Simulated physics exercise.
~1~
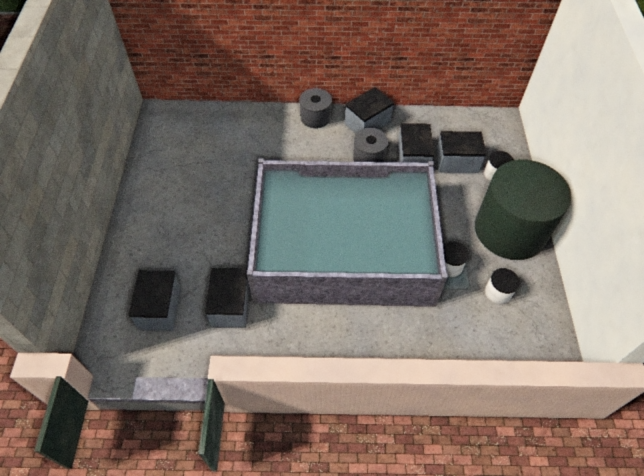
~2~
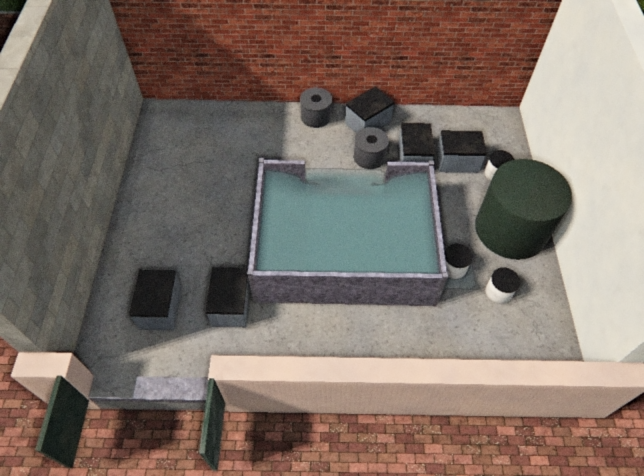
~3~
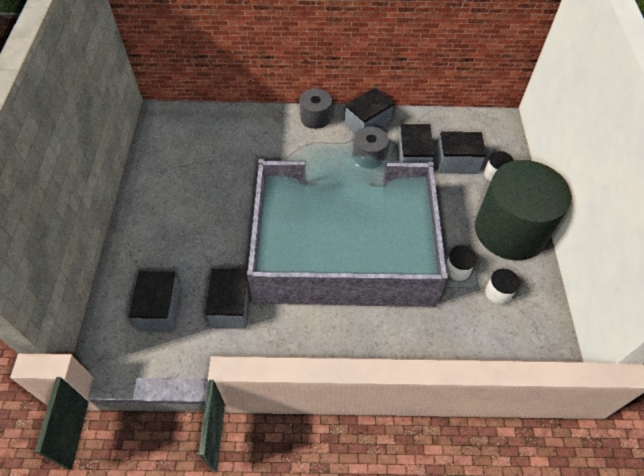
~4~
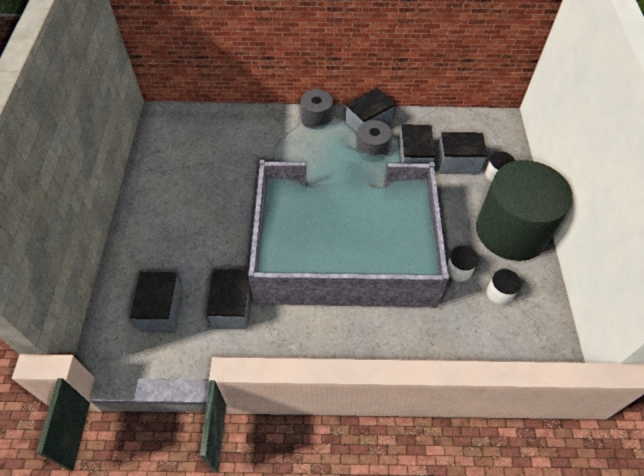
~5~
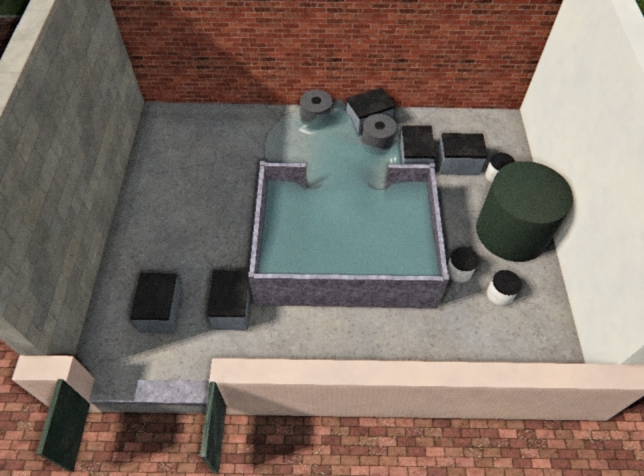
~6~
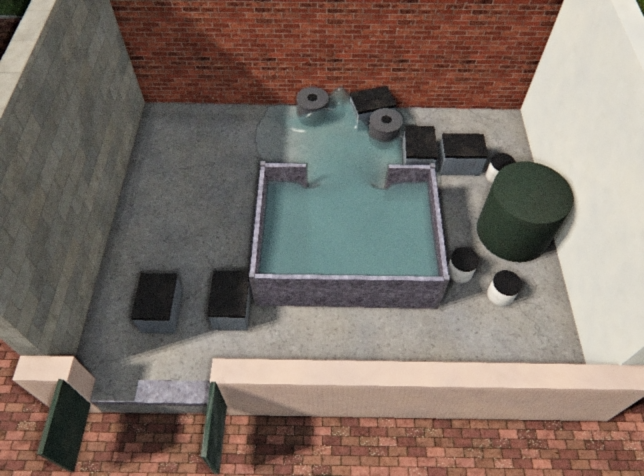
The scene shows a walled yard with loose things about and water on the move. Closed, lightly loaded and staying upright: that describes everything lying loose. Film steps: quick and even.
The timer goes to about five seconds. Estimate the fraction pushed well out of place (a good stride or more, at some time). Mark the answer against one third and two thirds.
One to two thirds of them.
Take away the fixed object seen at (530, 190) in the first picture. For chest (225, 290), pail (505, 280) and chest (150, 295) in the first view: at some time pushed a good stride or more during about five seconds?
Taking them in turn, the first stayed within range, the second traveled far, and the third stayed within range.
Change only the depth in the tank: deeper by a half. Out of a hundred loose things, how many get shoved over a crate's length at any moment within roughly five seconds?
Close to 80 in a hundred, give or take.
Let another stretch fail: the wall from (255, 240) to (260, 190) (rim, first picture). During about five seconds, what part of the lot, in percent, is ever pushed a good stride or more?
Estimate: Some 20 per cent.
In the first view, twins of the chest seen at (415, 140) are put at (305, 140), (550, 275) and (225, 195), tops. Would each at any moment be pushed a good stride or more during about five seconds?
Listed in sequence, the answers are displaced a stride, remains nearby and remains nearby.
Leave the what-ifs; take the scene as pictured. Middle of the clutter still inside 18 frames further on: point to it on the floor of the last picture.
Somewhere near (399, 219) in the last view.
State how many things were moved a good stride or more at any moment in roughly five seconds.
By my reckoning the answer is 4.
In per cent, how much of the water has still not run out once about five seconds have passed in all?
Estimate: Near 98 in a hundred.
A moment on, 1 of 10 are well off their spots; 2 afloat.
Next, 2 of 10 are well off their spots; 1 afloat.
Later, 3 of 10 are well off their spots; 3 afloat.
In the end, 4 of 10 are well off their spots, and 4 have been at some point; 3 afloat.
